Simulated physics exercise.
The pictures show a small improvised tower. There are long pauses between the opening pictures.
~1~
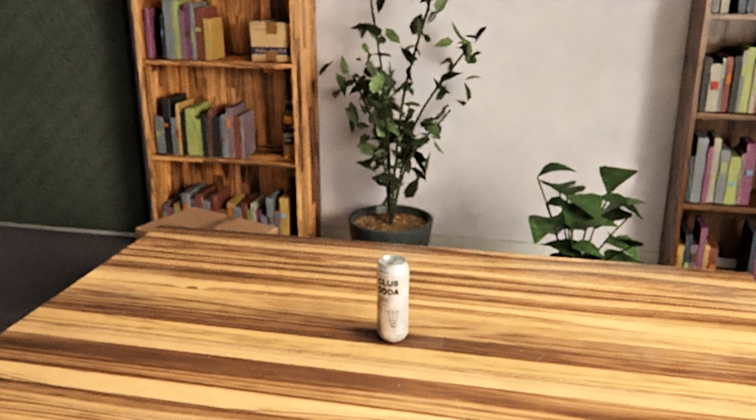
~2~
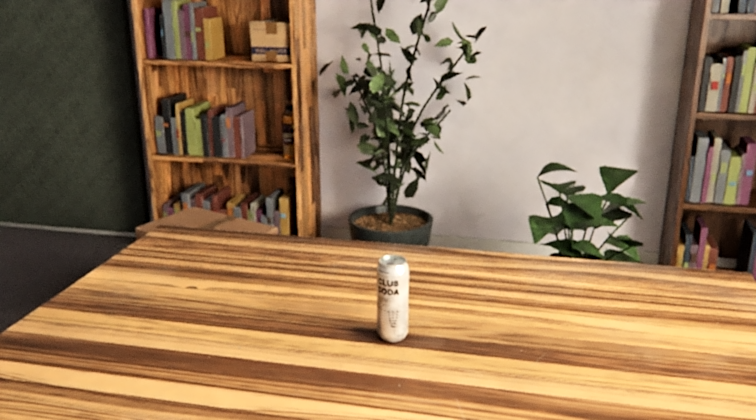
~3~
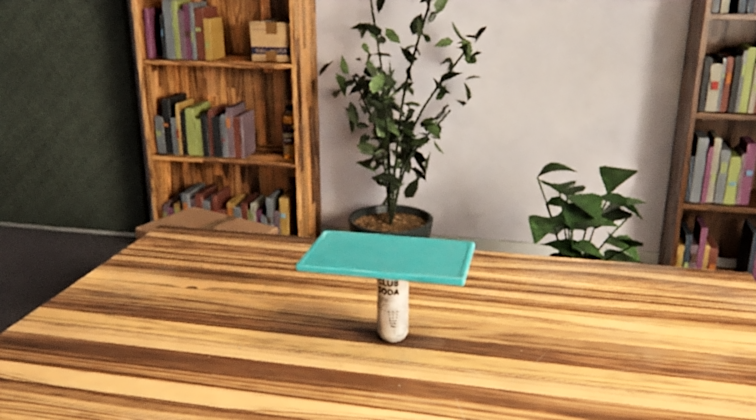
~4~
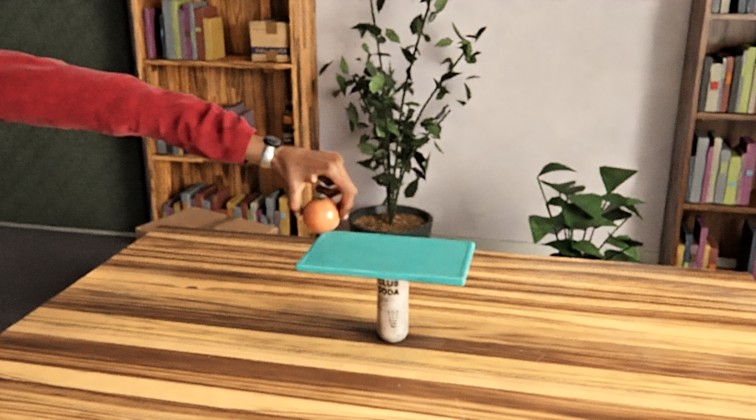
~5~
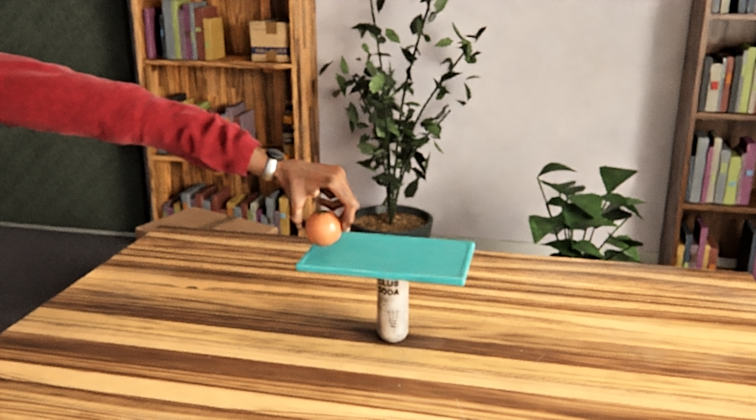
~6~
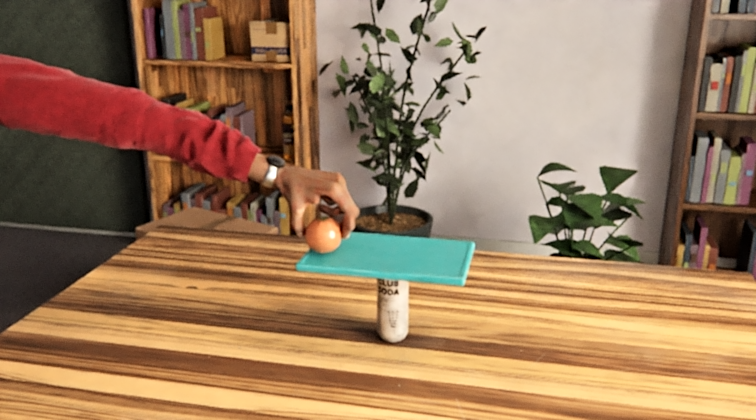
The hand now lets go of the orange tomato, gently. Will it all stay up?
The stack loses its balance.
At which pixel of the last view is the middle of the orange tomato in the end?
Around (301, 321).
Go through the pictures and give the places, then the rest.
The last thing is not in view yet, in the first picture.
The last thing is not in view yet, in the second picture.
The last thing is not in view yet; turquoise lid (388, 256), in the third picture.
Coming down; orange tomato (321, 215); turquoise lid (388, 256), in the fourth picture.
Coming down; orange tomato (323, 228); turquoise lid (388, 256), in the fifth picture.
In place under the hand; orange tomato (324, 235); turquoise lid (388, 256), in the sixth picture.
Then, 0.50 s later than the last frame, orange tomato now fallen; turquoise lid tilted by 59°.
Then, 0.90 s later than the last frame, turquoise lid now fallen; white can tilted by 68°.
When it is over, fallen, orange tomato, turquoise lid and white can. End places, in pixels of the last picture, orange tomato near (301, 321). The stack comes apart.
